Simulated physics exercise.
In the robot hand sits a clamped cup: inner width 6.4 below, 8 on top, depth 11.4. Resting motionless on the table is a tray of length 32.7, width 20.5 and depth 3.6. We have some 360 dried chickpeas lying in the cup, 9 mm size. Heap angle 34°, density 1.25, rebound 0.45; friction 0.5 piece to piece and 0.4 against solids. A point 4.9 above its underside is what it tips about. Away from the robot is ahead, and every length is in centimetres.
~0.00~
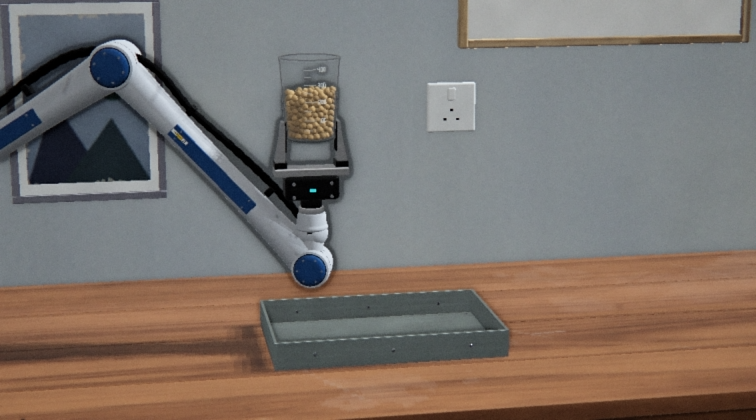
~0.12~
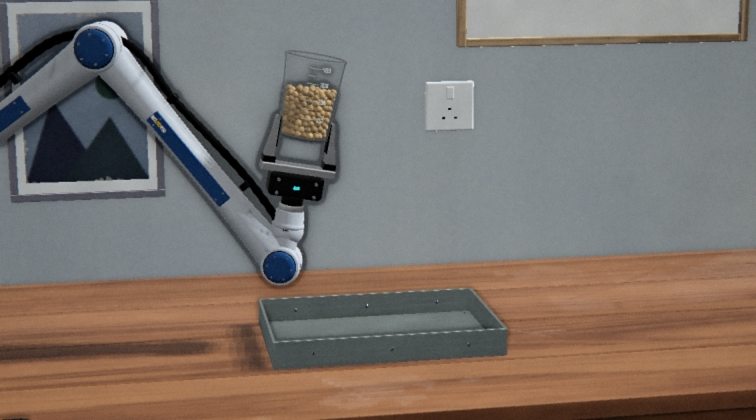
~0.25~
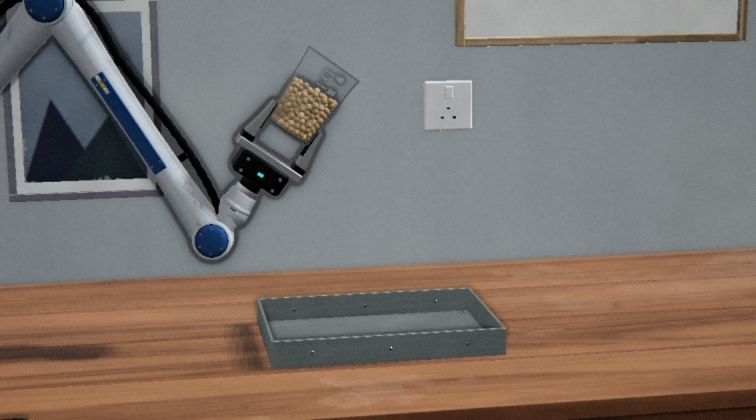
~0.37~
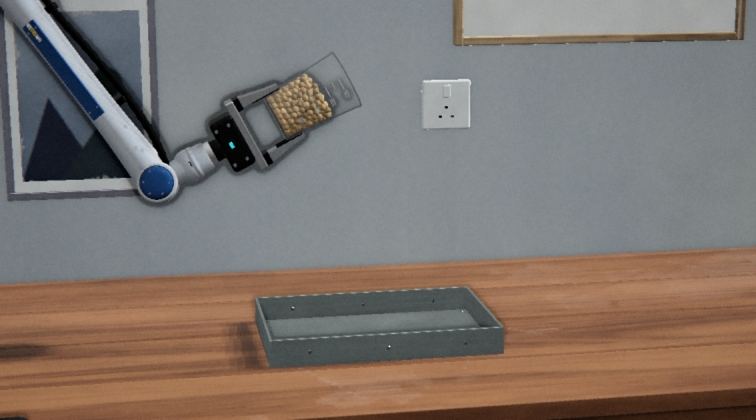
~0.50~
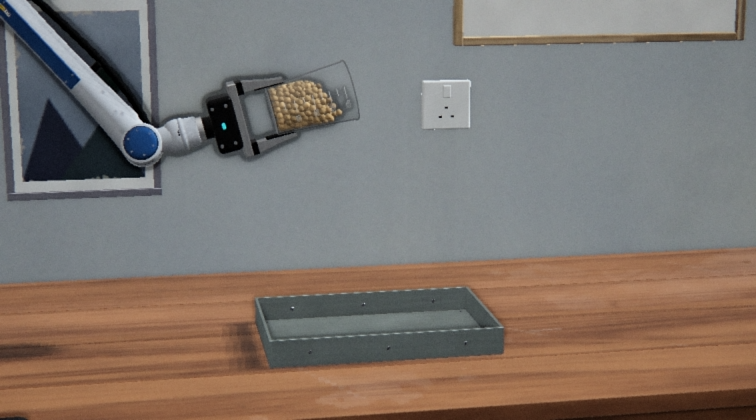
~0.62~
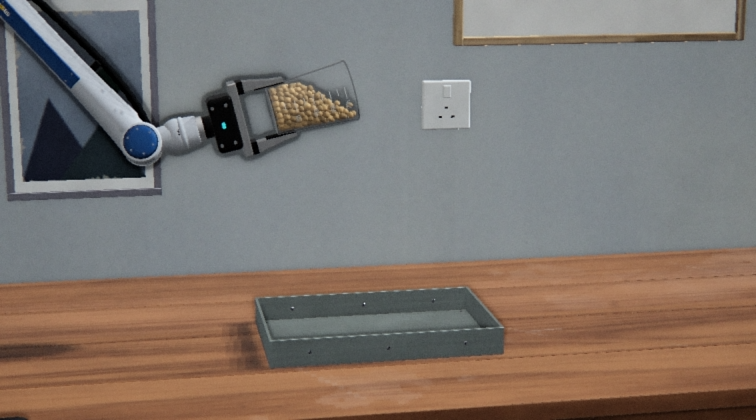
A white and blue robot arm grips a clear cup partly filled with pale round chickpeas, seen from the side and slightly above a wooden table against a grey wall. A grey rectangular tray sits empty below, with a framed mountain print at left and a white socket at right. The arm swings leftward as the gripper tilts the cup rightward until nearly level, and the chickpeas slide toward its rim.
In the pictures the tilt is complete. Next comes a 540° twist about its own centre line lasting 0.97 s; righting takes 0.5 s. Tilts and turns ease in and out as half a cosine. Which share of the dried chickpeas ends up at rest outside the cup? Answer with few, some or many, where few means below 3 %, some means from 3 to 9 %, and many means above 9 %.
Many - above 9 %.
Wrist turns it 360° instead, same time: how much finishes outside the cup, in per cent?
Estimate: Near 15 %.
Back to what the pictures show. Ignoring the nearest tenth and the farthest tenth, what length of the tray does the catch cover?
About 18 centimetres.
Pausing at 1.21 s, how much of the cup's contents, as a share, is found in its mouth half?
I'd say about 35 %, give or take.
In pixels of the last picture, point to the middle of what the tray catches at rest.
It's centred about (412, 328).
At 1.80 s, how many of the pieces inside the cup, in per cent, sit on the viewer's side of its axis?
Reading: Roughly 35 percent.
By 1.21 s, tipped 77°, highest piece 38 above the table; 334 in the cup, 3 in the tray, 21 in flight or on a rim.
By 1.80 s, tipped 49°, highest piece 38 above the table; 302 in the cup, 53 in the tray, 3 in flight or on a rim.
By 2.29 s, upright, highest piece 40 above the table; 302 in the cup, 56 in the tray.
By 2.99 s, upright, highest piece 40 above the table; 302 in the cup, 56 in the tray.
Final count, 302 in the cup, 56 in the tray. That is 16 % outside the cup.
